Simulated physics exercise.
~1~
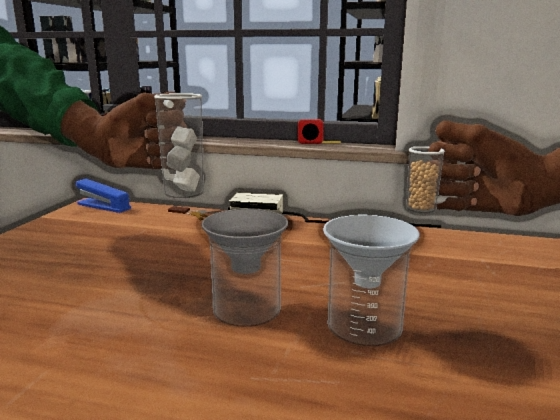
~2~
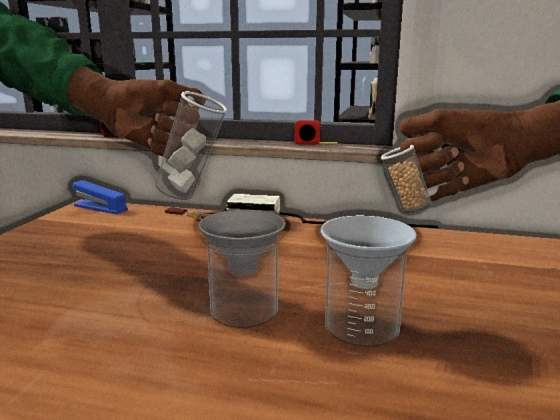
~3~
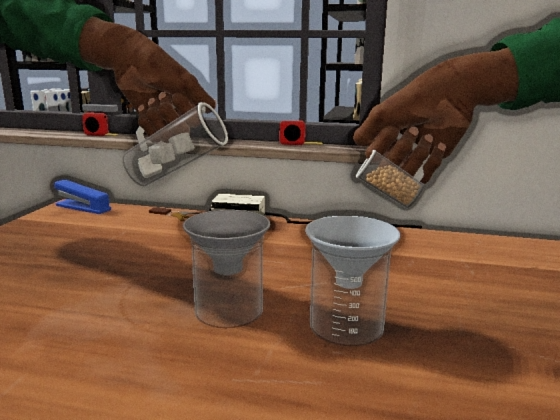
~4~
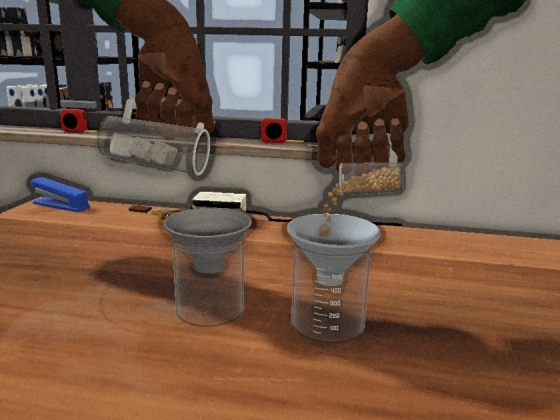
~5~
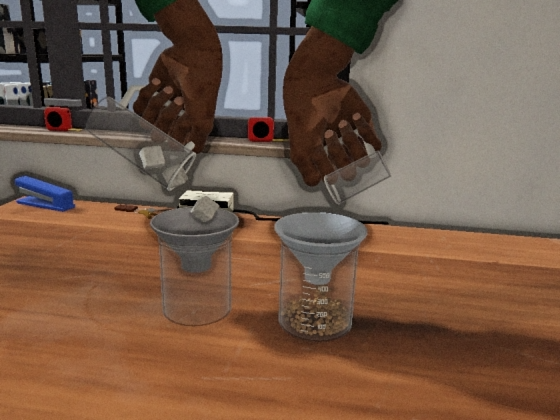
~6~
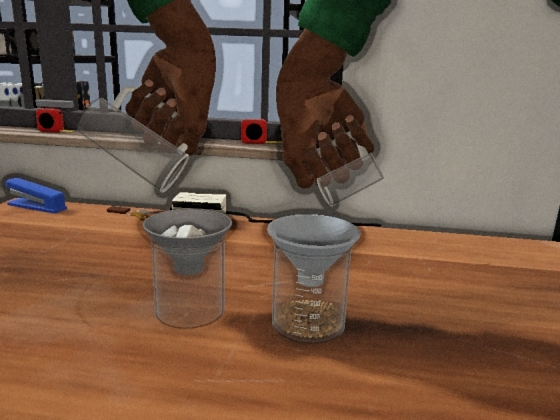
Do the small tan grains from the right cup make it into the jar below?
Yes, the grains pass through the right funnel and settle in the jar, while the white chunks on the left stay stuck in their funnel.
